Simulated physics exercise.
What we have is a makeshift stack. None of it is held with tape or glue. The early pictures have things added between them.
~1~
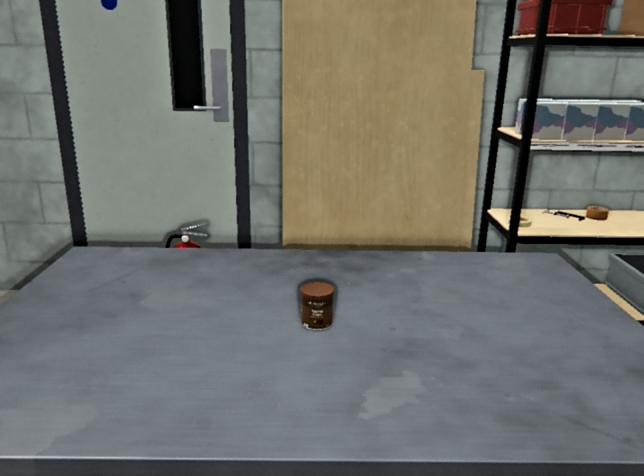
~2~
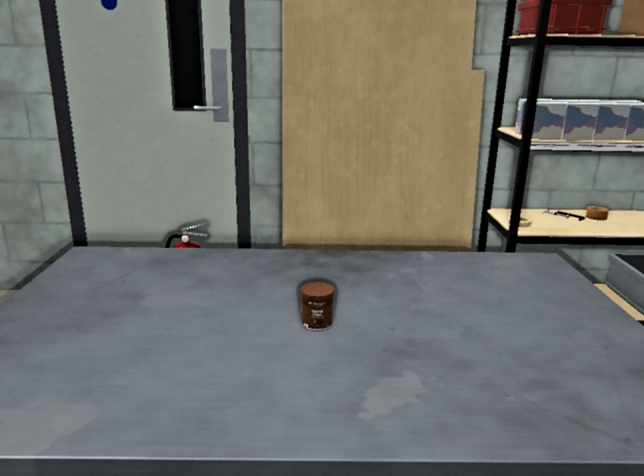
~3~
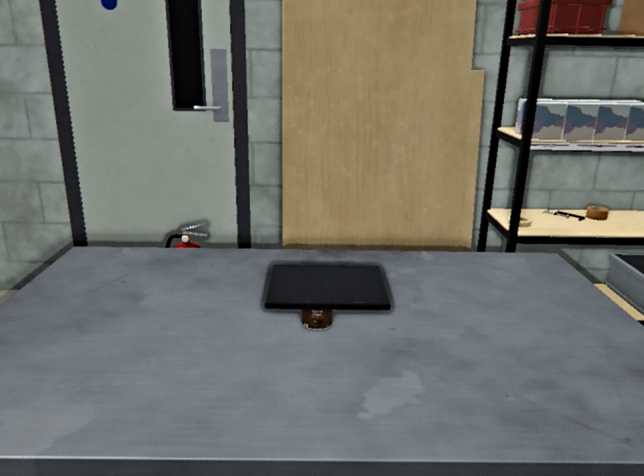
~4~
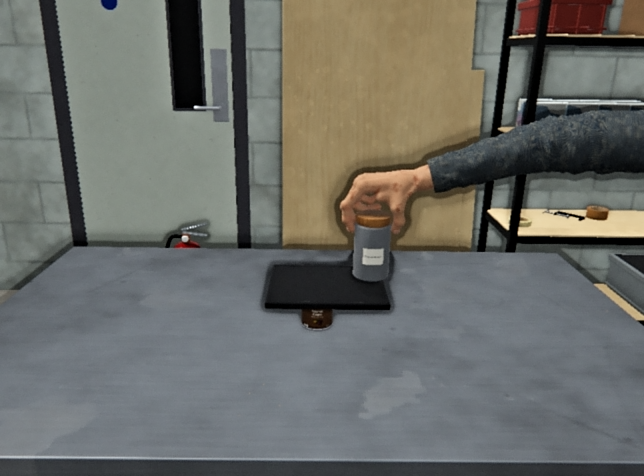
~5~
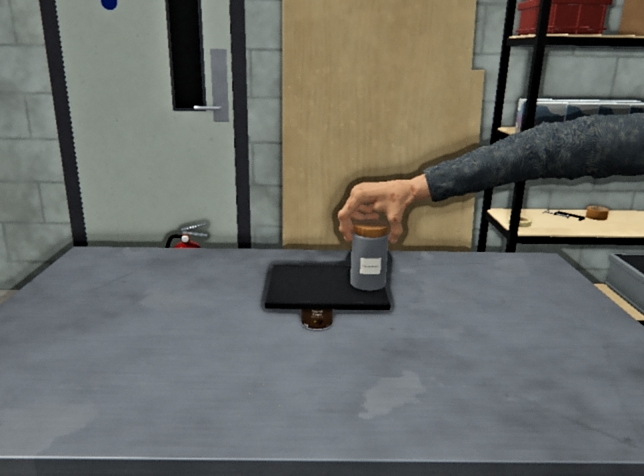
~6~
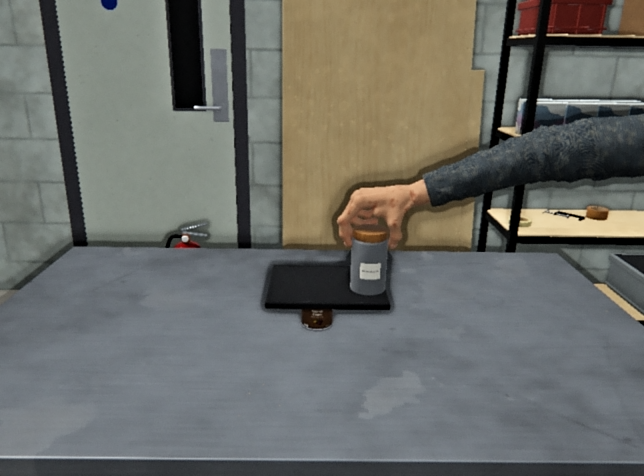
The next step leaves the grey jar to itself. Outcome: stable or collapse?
Unstable.
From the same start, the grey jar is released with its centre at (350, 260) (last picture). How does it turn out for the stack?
After that, it tumbles down.
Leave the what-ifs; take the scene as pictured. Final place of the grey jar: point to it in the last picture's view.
At about (412, 311).
Then, 0.30 s on from there, grey jar now fallen; black lid turned 56° from how it was put.
Then, 0.40 s on from there, black lid turned 44° from how it was put.
Then, 0.60 s on from there, black lid turned 36° from how it was put.
In the end, fallen, grey jar; toppled in the stack, black lid; brown tin unmoved. At the end, from the last picture's camera, grey jar near (411, 311). The stack comes apart.
